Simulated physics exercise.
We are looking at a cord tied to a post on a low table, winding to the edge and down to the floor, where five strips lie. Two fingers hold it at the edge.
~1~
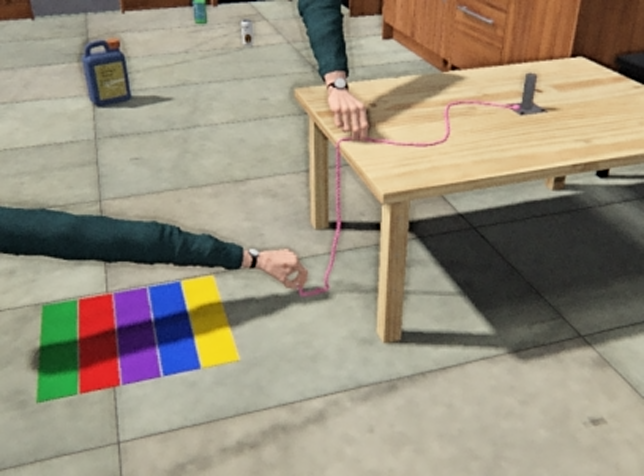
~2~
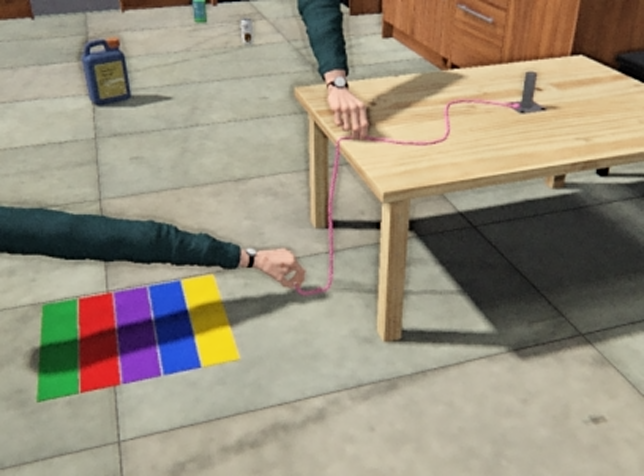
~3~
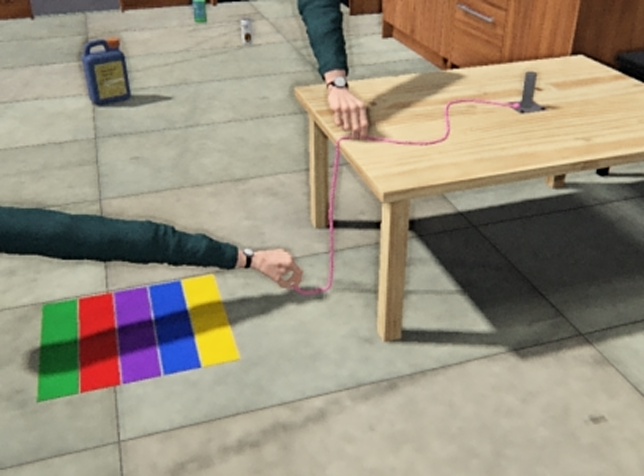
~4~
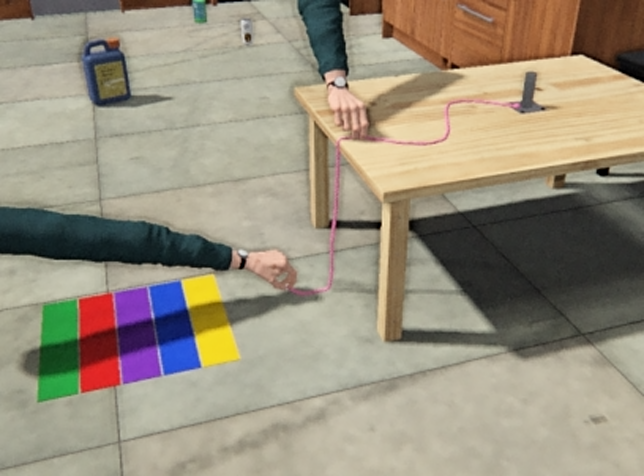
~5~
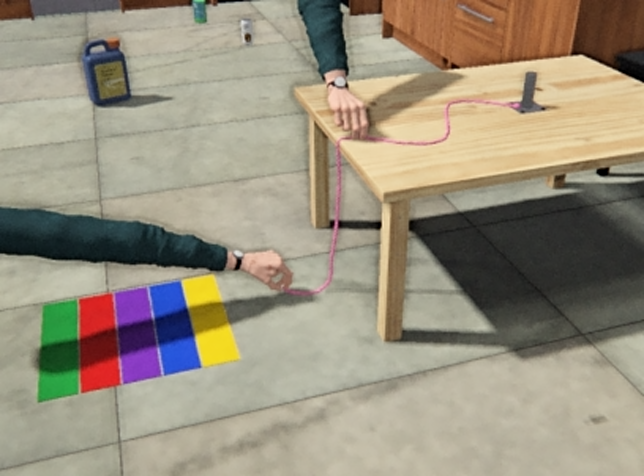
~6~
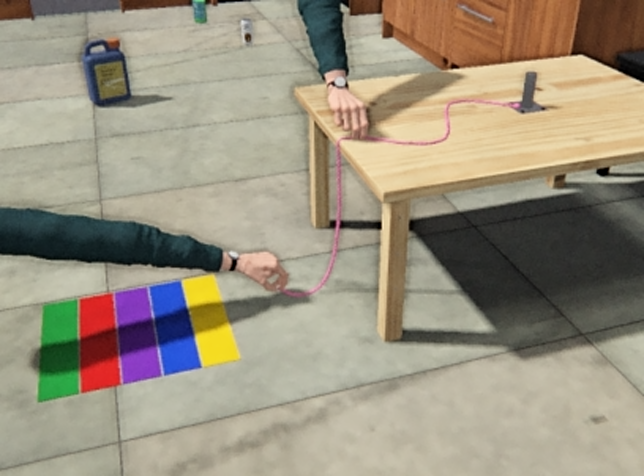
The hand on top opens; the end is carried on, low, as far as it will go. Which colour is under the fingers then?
The red one.
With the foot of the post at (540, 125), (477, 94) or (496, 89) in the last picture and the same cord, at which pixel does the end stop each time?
In that order: (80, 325), (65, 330) and (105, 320).
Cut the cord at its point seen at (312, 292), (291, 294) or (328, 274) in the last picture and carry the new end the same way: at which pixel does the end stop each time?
Near (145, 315), (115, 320) and (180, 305).
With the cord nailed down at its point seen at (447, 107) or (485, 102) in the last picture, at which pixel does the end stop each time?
Try by try, around (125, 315) and (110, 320).
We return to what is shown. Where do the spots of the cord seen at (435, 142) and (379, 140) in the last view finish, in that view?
They go to (356, 135) and to (308, 165).
Early on, end near (166, 309); over blue.
Midway, end near (122, 318); over purple.
At the end of the slack, end near (95, 323); over red. It halts on the red strip.
